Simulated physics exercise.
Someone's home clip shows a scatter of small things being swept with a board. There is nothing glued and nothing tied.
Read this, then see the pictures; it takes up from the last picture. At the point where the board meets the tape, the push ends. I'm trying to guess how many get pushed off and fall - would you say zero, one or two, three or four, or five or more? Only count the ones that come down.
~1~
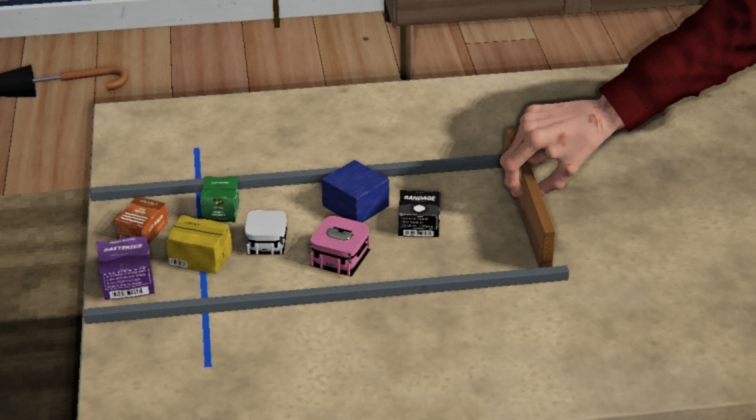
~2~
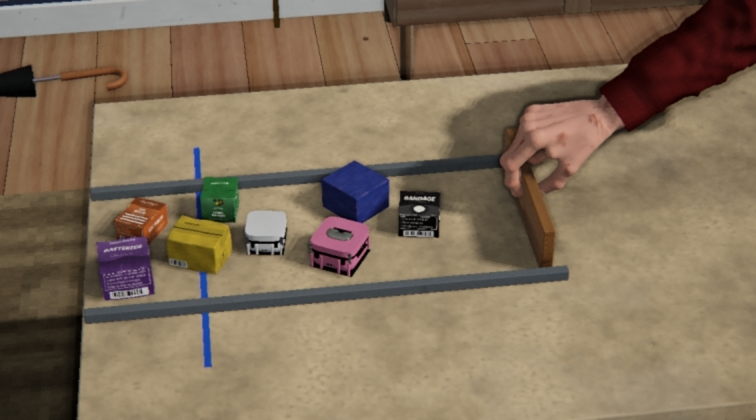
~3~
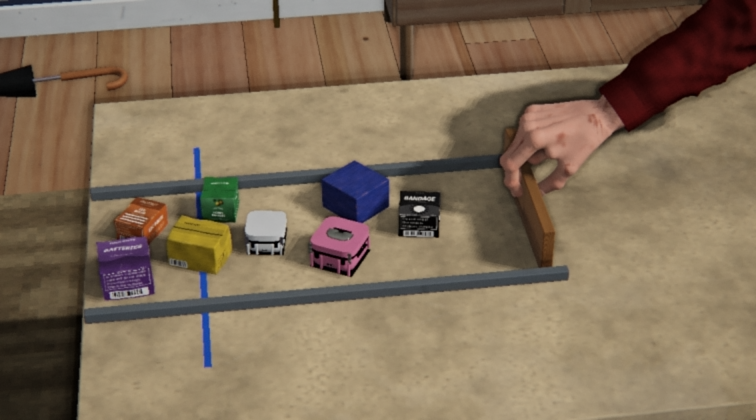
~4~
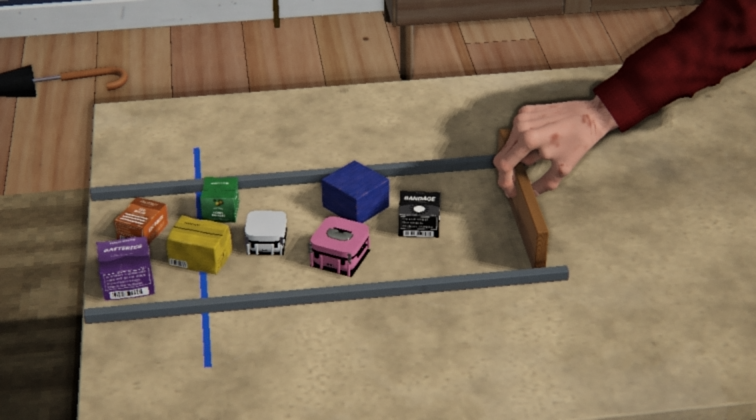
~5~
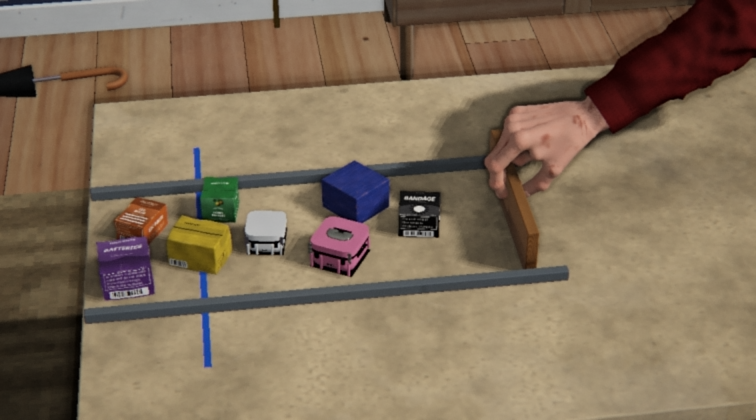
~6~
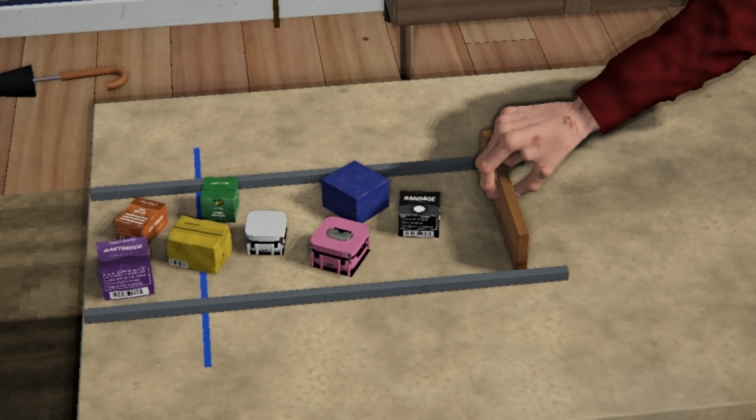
Tally: One to two.
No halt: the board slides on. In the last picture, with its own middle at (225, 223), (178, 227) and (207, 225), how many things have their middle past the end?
In order, that gives 1, then 3, then 1.
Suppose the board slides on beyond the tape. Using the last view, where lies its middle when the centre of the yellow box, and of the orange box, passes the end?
The middle is at (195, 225) when it's the yellow box, and at (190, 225) when it's the orange box.
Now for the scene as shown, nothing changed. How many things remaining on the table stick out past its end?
The total here is 2.
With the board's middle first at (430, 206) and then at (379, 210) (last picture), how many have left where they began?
At first I count 1, and then 3.
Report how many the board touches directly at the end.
It is in contact with 3.
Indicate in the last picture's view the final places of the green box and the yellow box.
Green box at (134, 208), yellow box at (92, 259).
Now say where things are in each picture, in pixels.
Purple box (126, 268); orange box (141, 221); yellow box (199, 244); board (528, 198); tape (202, 246), in the first picture.
Orange box (142, 222); board (528, 198), in the second picture.
Yellow box (199, 245); white case (266, 234), in the third picture.
Purple box (126, 268); pink case (340, 246), in the fourth picture.
Orange box (142, 222); blue block (356, 193), in the fifth picture.
Purple box (126, 268); orange box (142, 222); yellow box (199, 245); board (503, 200); tape (202, 246), in the sixth picture.
A little later, none off yet; purple box at rest near (126, 268); orange box at rest near (142, 222); yellow box at rest near (199, 245).
When it is over, the number that fall off is one or two; down, purple box.
